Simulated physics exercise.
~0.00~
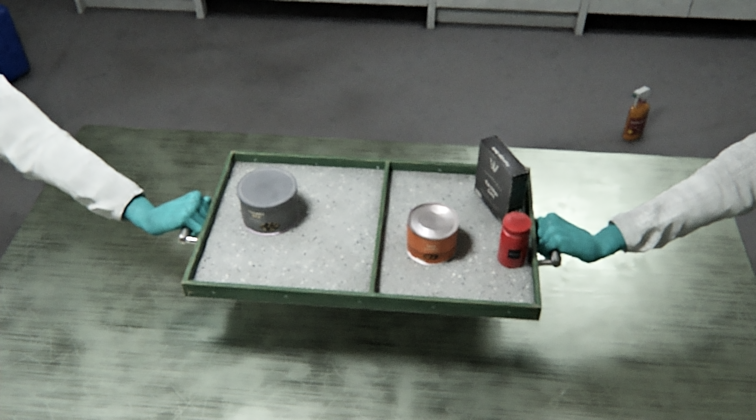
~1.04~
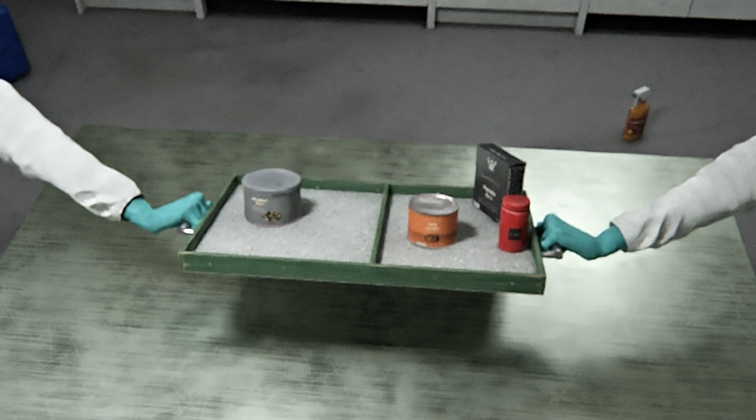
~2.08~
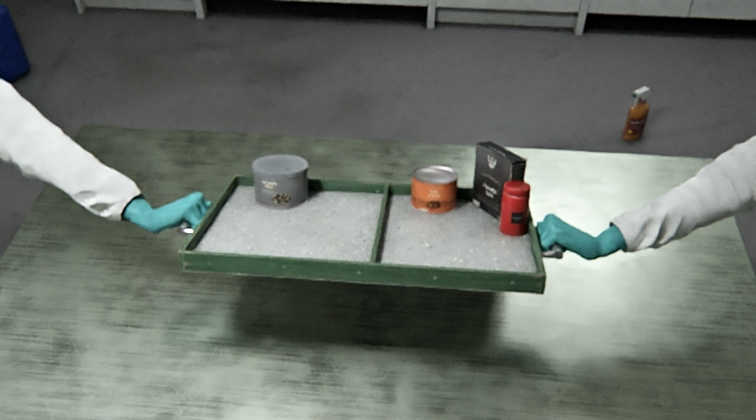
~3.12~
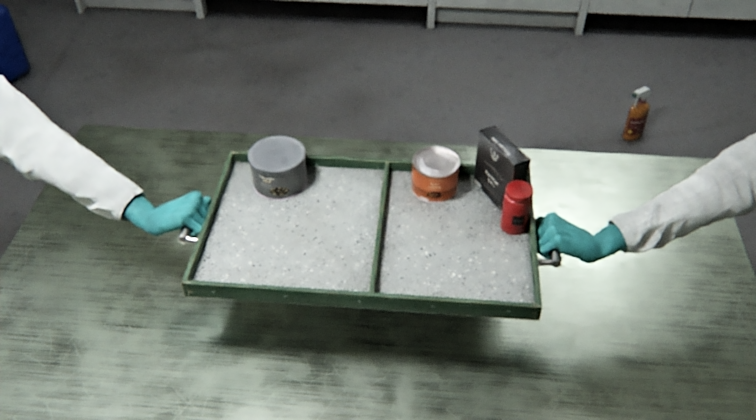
Above a table, two gloved hands tilt a tray, and three containers slide back and rest.
